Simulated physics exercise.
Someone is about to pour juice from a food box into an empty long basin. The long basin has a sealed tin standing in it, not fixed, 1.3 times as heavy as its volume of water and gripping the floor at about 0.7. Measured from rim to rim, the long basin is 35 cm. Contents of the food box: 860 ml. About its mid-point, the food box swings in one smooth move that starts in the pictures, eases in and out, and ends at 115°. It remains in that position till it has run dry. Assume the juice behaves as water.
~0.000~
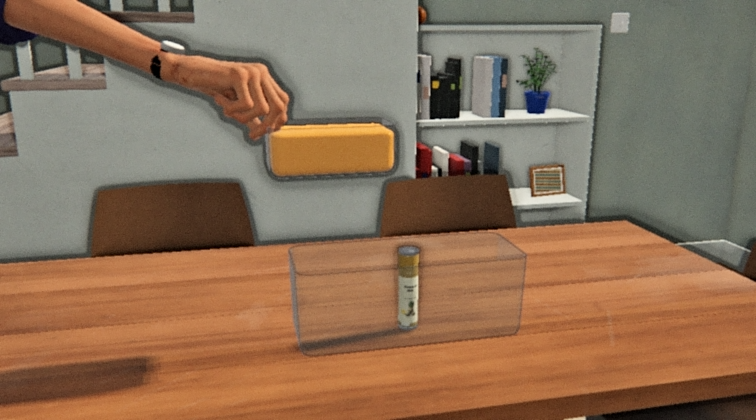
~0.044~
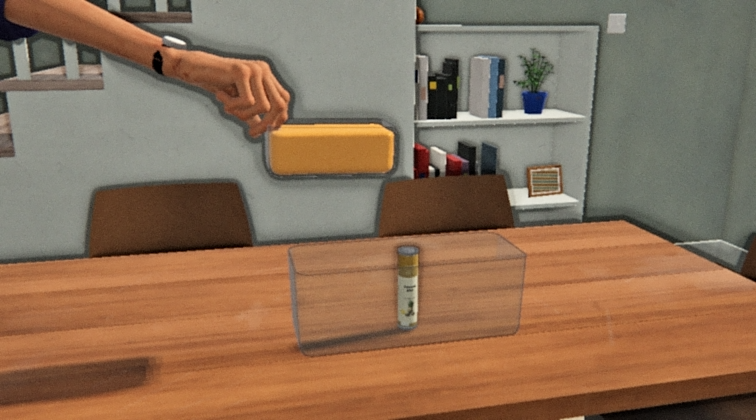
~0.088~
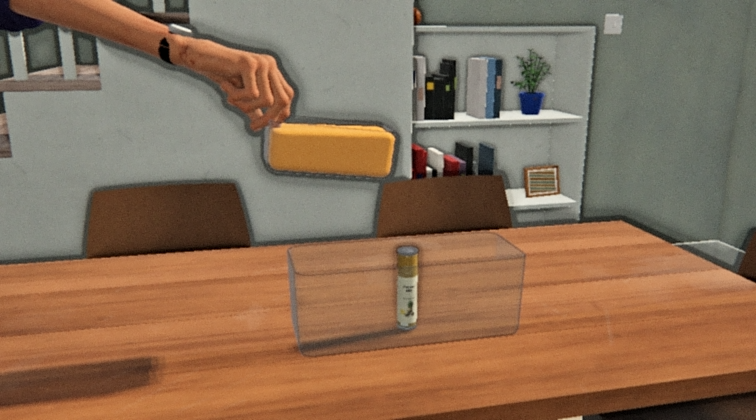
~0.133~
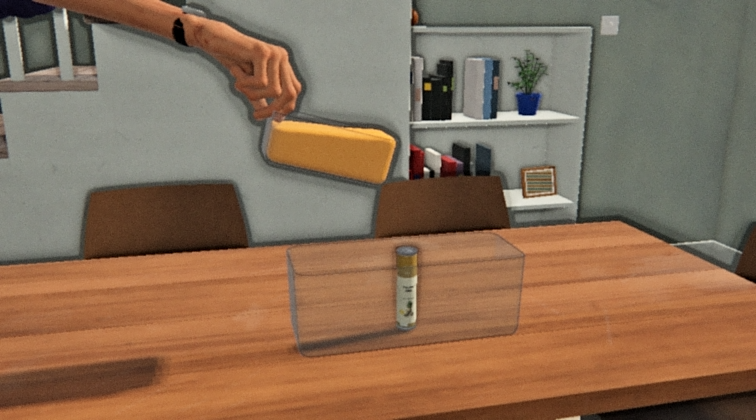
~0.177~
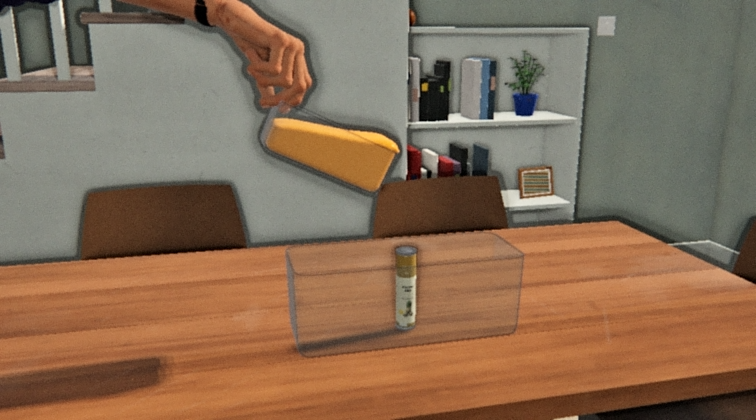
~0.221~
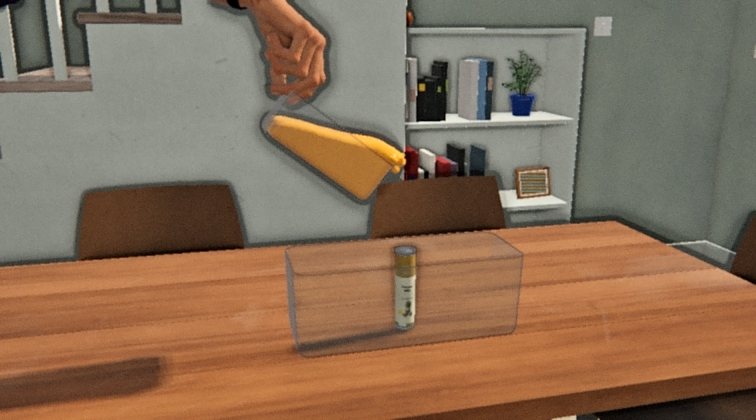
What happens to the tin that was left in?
It stays on its base.
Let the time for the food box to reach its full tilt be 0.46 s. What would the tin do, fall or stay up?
Holds steady.
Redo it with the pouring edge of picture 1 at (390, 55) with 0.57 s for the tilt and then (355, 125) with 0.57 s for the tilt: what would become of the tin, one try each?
First it stays on its base; then it tips over.
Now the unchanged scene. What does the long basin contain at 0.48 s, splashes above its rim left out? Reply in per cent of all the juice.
About 44 per cent.
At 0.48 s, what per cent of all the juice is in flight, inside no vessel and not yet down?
Around 44 in a hundred.
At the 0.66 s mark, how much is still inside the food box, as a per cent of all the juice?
Close to 1 percent of the total.
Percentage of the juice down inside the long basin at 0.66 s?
Near 80 per cent of the total.
Then, 0.48 s in, the tilt is 107° and 9 per cent is still to pour; the tin stands where it began.
Then, 0.66 s in, the tilt is 115° and 1 per cent is still to pour; the tin stands where it began.
Then, 0.86 s in, the tilt is 115° and 0 per cent is still to pour; the tin stands where it began.
Then, 1.07 s in, the tilt is 115° and 0 per cent is still to pour; the tin stands where it began.
Finally, the tin stands where it began.
